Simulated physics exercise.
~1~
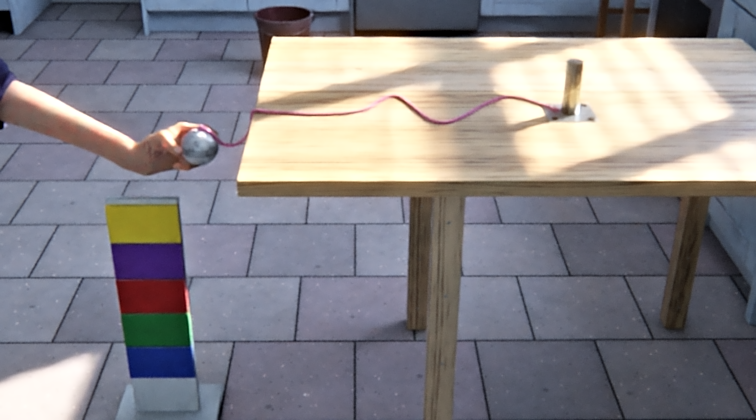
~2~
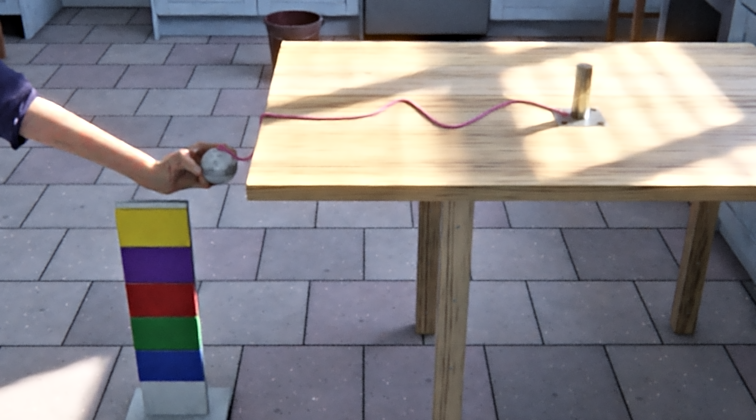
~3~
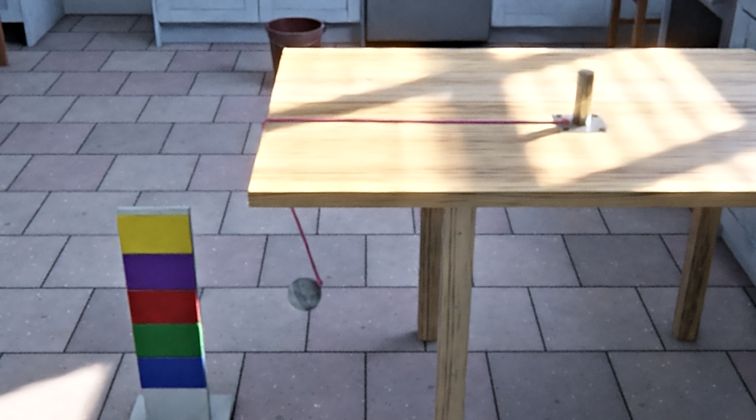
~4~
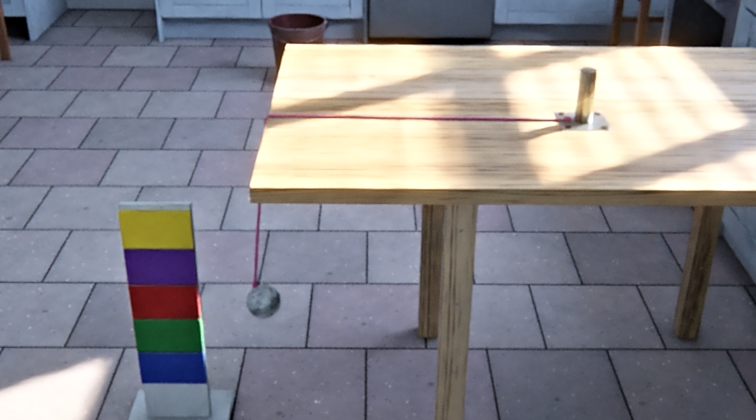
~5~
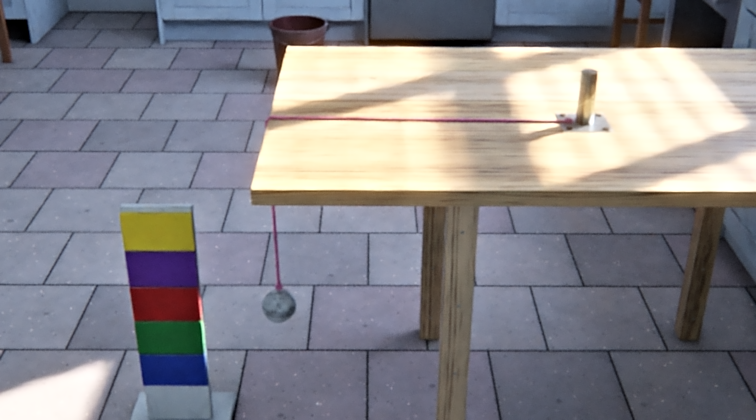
A pale, greyish ball, held by a hand at the left edge of a wooden table, is tied to a reddish cord that lies in loose waves across the tabletop to an upright post. Beside it stands a panel of yellow, purple, red, green and blue bands. The hand shifts slightly right and down, then lets go and leaves the view. The ball drops below the tabletop, pulling the cord straight. It swings back to the left, then a little to the right. Finally it hangs beneath the table edge, level with the red band.
